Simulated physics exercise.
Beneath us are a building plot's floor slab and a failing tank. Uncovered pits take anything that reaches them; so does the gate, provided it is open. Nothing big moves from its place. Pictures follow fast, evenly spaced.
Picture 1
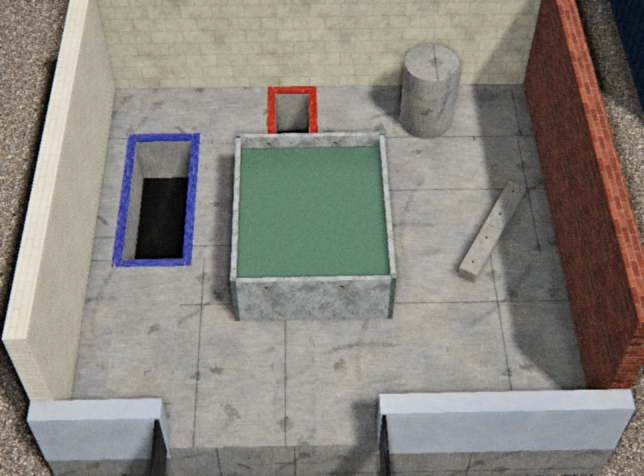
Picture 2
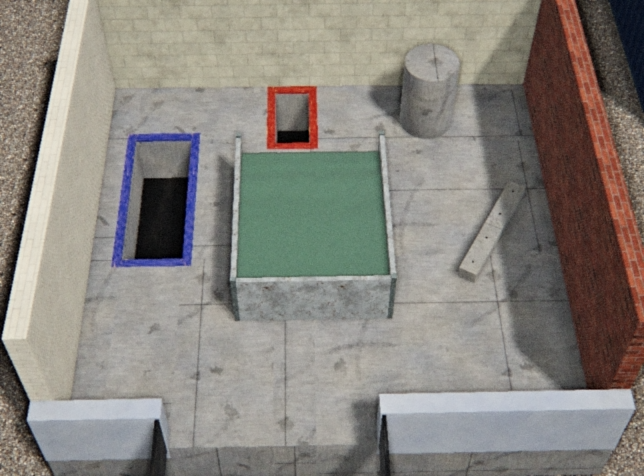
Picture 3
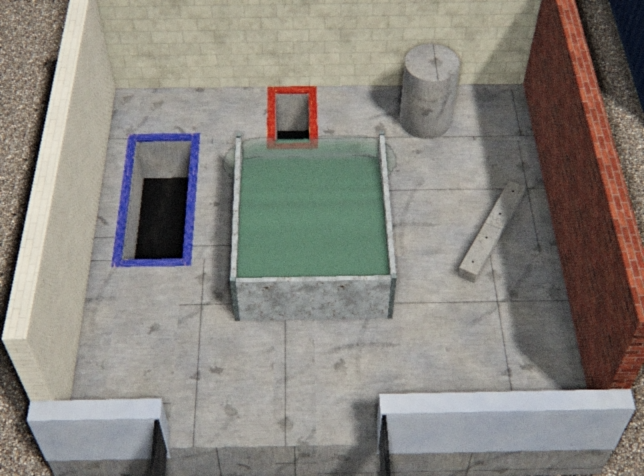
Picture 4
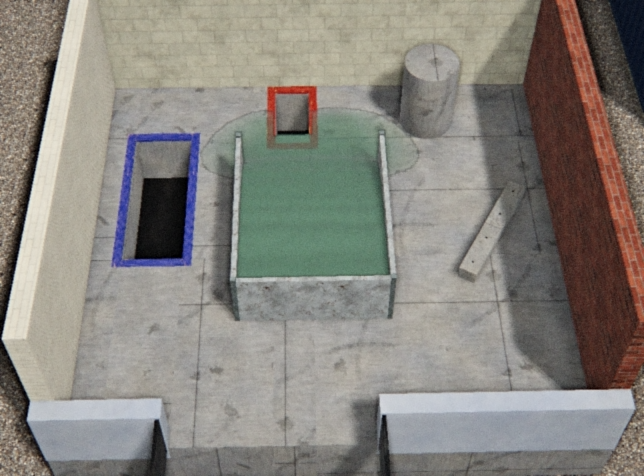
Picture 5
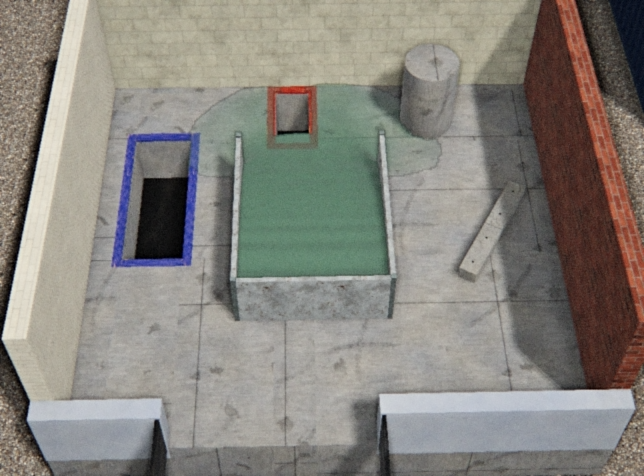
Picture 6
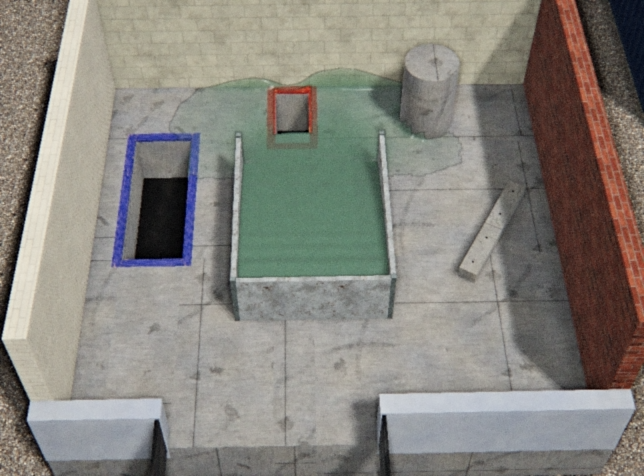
Green water spreads from the tank's open far side, around the red-edged opening and back wall.
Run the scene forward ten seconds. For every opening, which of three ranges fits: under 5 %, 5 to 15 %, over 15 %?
One by one: The gate is going to swallow a share short of five per cent. The blue pit is going to swallow a share of five up to fifteen per cent. The red pit is going to swallow a share past fifteen per cent.
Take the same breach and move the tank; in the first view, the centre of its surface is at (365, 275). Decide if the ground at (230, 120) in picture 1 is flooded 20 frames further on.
There: Wet.
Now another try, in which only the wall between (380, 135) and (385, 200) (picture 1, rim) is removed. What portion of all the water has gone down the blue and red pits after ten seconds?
Result - blue: 4 %; red: 25 %.
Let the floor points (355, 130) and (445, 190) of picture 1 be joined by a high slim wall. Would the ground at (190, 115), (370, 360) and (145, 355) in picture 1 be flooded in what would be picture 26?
Same order as asked - soaked, unsoaked, unsoaked.
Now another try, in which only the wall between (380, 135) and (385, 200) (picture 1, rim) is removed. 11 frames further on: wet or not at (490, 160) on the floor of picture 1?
Check at the given point: Inundated.
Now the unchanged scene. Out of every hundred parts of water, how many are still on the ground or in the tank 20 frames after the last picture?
56 %.
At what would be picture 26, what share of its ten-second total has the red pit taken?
My estimate is close to 70 per cent.
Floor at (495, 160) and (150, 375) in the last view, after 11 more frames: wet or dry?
As listed: Wet, clear.
A moment on, water covers 25 % of the floor; the gate 0 %, the blue pit 0 %, the red pit 15 %.
Next, water covers 30 % of the floor; the gate 0 %, the blue pit 1 %, the red pit 27 %.
Then, water covers 50 % of the floor; the gate 0 %, the blue pit 3 %, the red pit 41 %.
Later, water covers 70 % of the floor; the gate 0 %, the blue pit 8 %, the red pit 51 %.
In the end, water covers 75 % of the floor; the gate 1 %, the blue pit 11 %, the red pit 57 %.
